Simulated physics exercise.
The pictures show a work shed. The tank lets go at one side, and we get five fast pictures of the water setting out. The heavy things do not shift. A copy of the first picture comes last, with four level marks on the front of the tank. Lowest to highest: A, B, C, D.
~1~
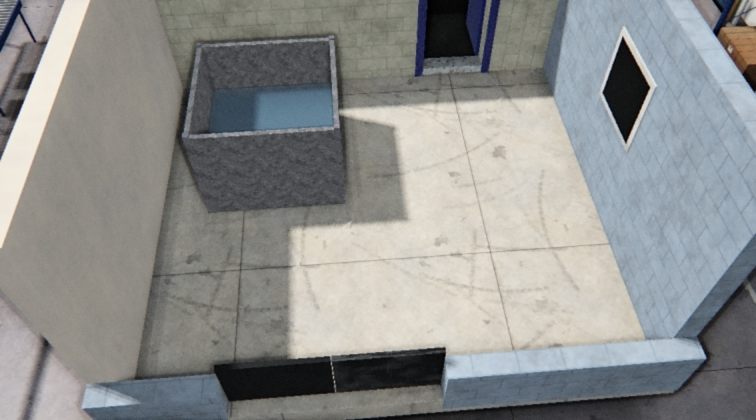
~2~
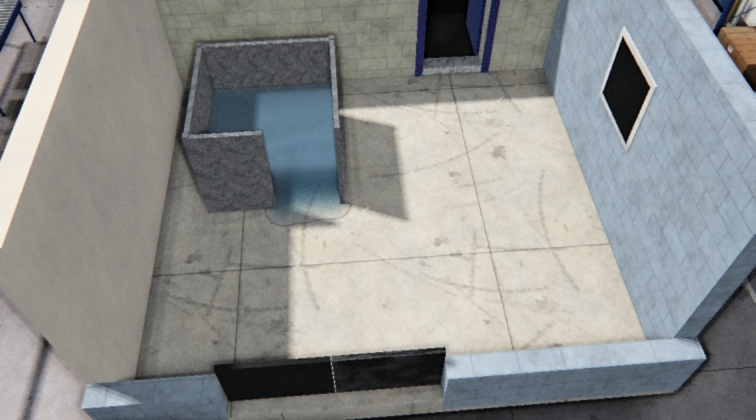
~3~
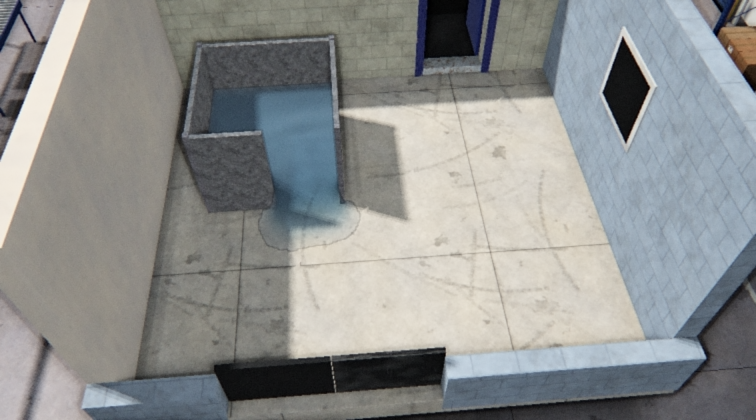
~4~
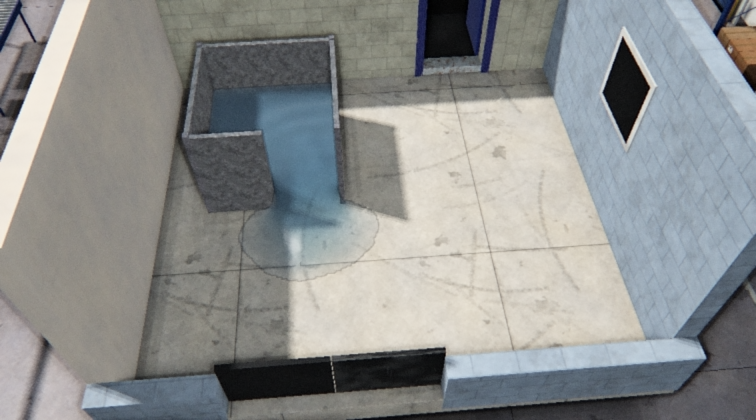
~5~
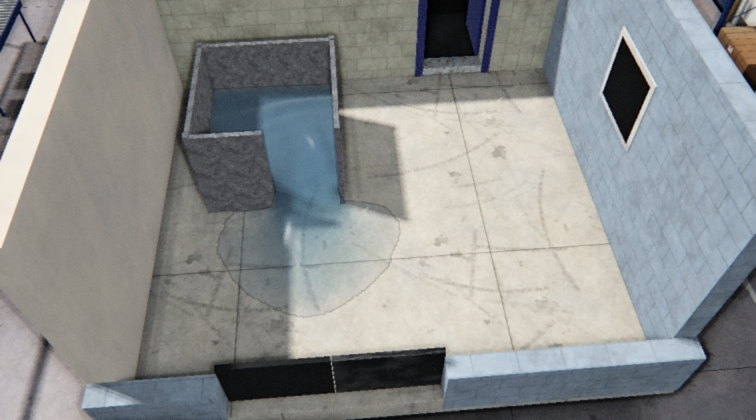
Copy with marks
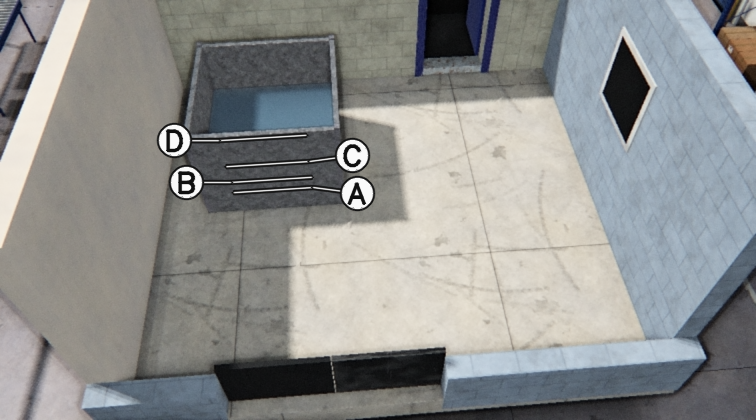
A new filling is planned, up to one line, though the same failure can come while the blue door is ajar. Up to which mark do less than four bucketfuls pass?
That is level C.
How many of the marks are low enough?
Three of the four.
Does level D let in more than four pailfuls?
Yes, it does.
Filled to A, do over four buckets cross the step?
No, that is safe.
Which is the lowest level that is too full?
The answer is D.
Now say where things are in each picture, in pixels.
In the first picture, water in the tank at rest, its middle at (272, 124); foot of the blue doorway at (451, 73); shut gate at (332, 363).
In the second picture, 1 % of the ground under water, visible out to (273, 213).
In the third picture, 3 % of the ground under water, visible out to (277, 240).
In the fourth picture, 6 % of the ground under water, visible out to (286, 272).
In the fifth picture, 10 % of the ground under water, visible out to (296, 307).
In white, A at (273, 190); B at (271, 179); C at (268, 164); D at (262, 137); from the bottom up A, B, C, D.
If A is chosen, nothing gets over.
If B is chosen, nothing gets over.
If C is chosen, a splash gets over, under a bucket.
If D is chosen, about 9 bucketfuls get in.
